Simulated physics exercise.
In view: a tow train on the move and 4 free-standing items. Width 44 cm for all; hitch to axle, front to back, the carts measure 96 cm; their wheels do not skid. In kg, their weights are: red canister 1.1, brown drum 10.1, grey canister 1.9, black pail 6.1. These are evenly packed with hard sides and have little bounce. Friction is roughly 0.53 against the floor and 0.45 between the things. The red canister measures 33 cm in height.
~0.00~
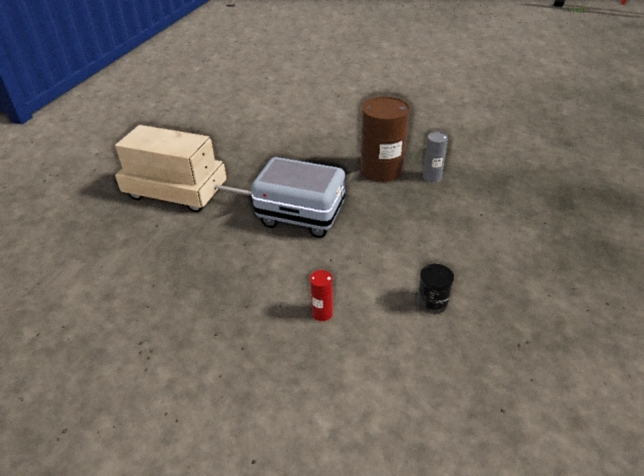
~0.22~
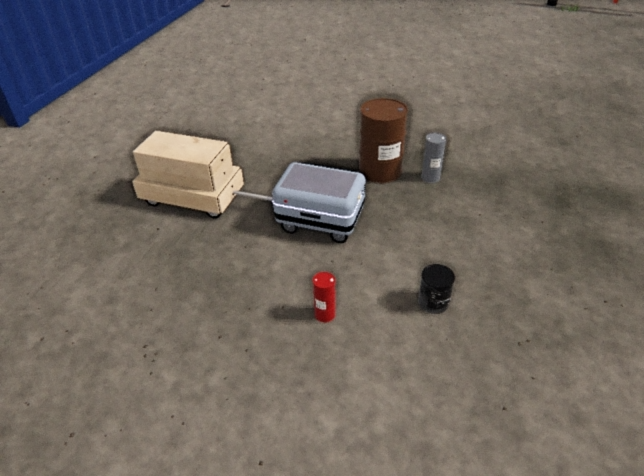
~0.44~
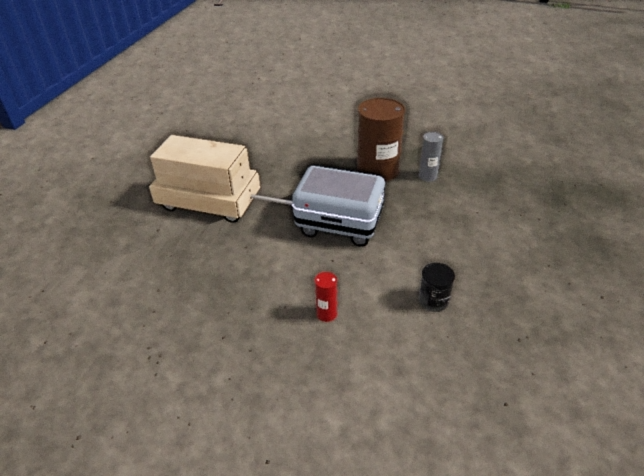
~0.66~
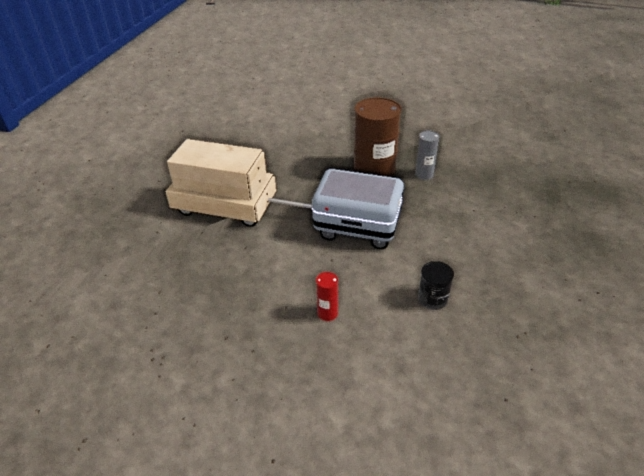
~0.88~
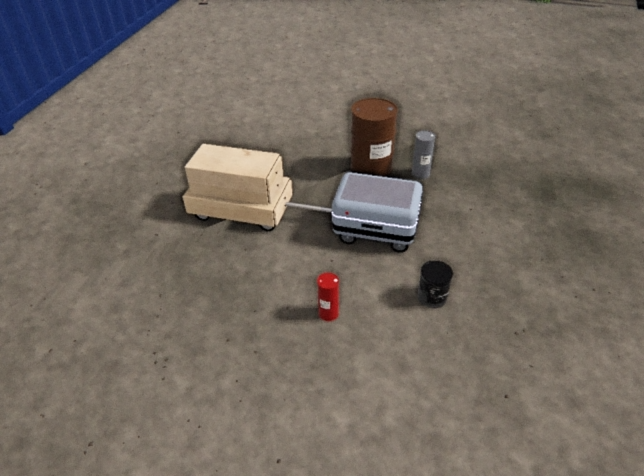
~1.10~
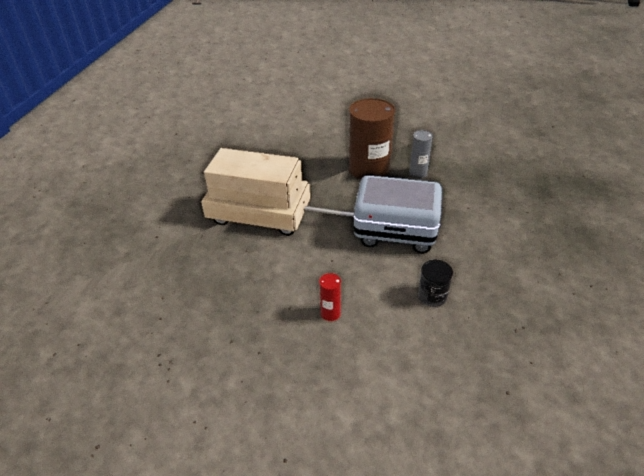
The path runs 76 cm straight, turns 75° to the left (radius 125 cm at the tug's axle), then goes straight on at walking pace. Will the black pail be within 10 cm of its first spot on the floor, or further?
It's within range.
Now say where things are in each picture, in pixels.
In the first frame, tug has run 0 cm; black pail (435, 289); red canister (322, 296).
In the second frame, tug has run 16 cm; grey canister (433, 158); red canister (324, 298).
In the third frame, tug has run 33 cm; brown drum (380, 141); grey canister (431, 157).
In the fourth frame, tug has run 49 cm; red canister (327, 297); brown drum (376, 140).
In the fifth frame, tug has run 65 cm; grey canister (423, 155); red canister (328, 297).
In the sixth frame, tug has run 81 cm; black pail (435, 284); brown drum (371, 140).
After 2.00 s, tug has run 148 cm.
After 3.20 s, tug has run 237 cm.
After 4.70 s, tug has run 348 cm.
At rest (6.2 s), all 4 in place, give or take 10 cm. Seen from the same camera at the end, black pail near (435, 284).
